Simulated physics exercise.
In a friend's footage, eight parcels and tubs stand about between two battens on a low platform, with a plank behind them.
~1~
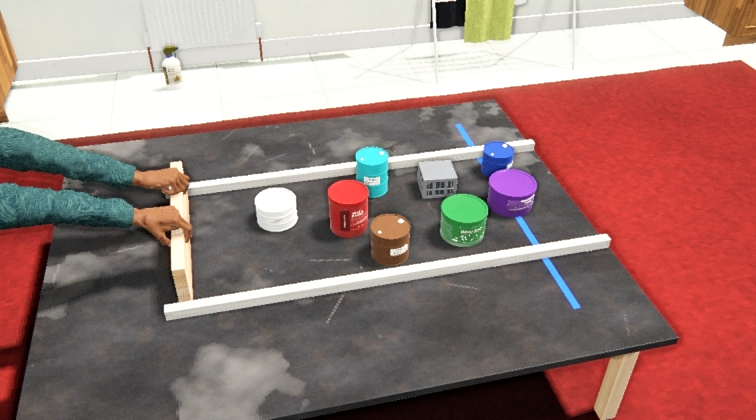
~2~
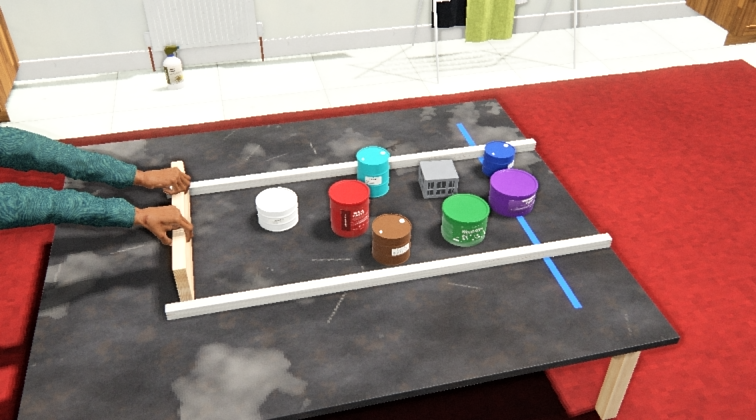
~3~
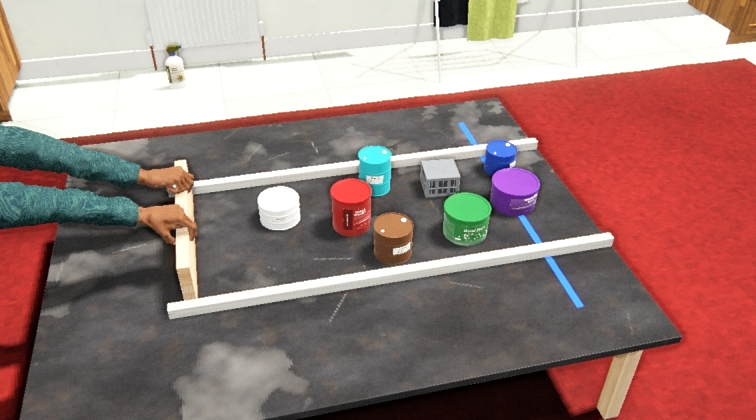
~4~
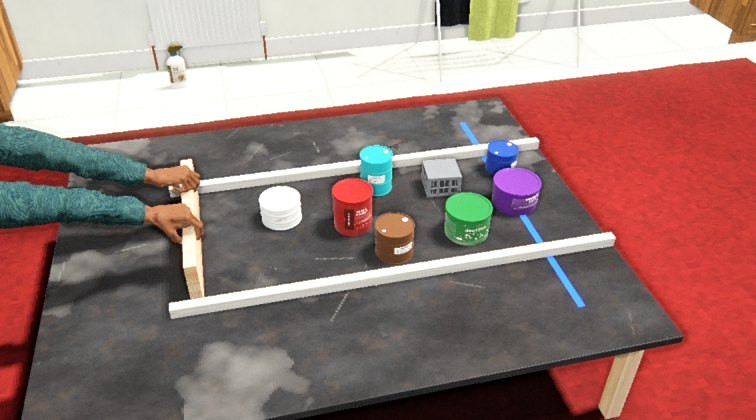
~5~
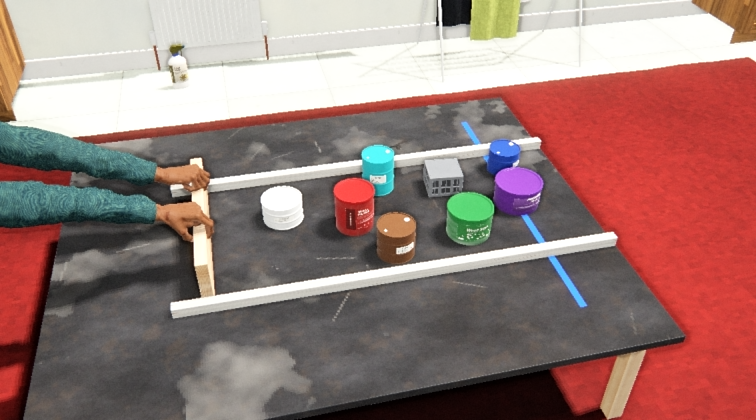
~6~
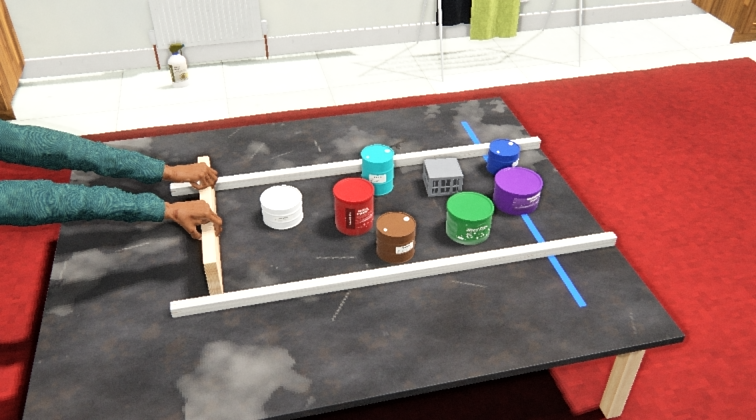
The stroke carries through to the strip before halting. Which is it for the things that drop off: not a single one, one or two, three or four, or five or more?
After that push, what drops off the edge is fewer than three, not none.
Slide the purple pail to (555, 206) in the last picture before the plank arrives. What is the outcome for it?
Put there, it simply leaves the top.
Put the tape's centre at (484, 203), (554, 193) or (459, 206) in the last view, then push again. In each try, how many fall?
The counts come to 0, then 4, then 0.
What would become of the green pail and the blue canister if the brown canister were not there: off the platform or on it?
Here's the picture: The green pail hangs on, and the blue canister is gone.
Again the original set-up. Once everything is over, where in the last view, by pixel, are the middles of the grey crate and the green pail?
(539, 158), and the other (583, 205).
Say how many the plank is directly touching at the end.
I count 4 of them.
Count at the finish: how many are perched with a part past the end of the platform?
The overhang total is 3.
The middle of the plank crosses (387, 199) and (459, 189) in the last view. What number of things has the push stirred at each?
Counts: 4 / 8.
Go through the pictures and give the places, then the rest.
The first frame shows blue canister (497, 160); purple pail (511, 193); green pail (463, 221); plank (181, 229); tape (508, 201).
The second frame shows purple pail (512, 193); red pail (350, 209).
The third frame shows green pail (466, 219); brown canister (393, 238).
The fourth frame shows blue canister (502, 158); white canister (281, 208).
The fifth frame shows purple pail (517, 191); plank (202, 225).
The sixth frame shows blue canister (503, 158); purple pail (517, 191); green pail (469, 218); plank (210, 223); tape (513, 198).
A little later, none off yet; blue canister at rest near (503, 158); purple pail at rest near (517, 191); green pail at rest near (469, 218).
Next, none off yet; blue canister shifted a little near (514, 153); purple pail shifted a little near (527, 185); green pail shifted about its own width near (527, 210).
When it is over, the number that fall off is one or two; down, blue canister.
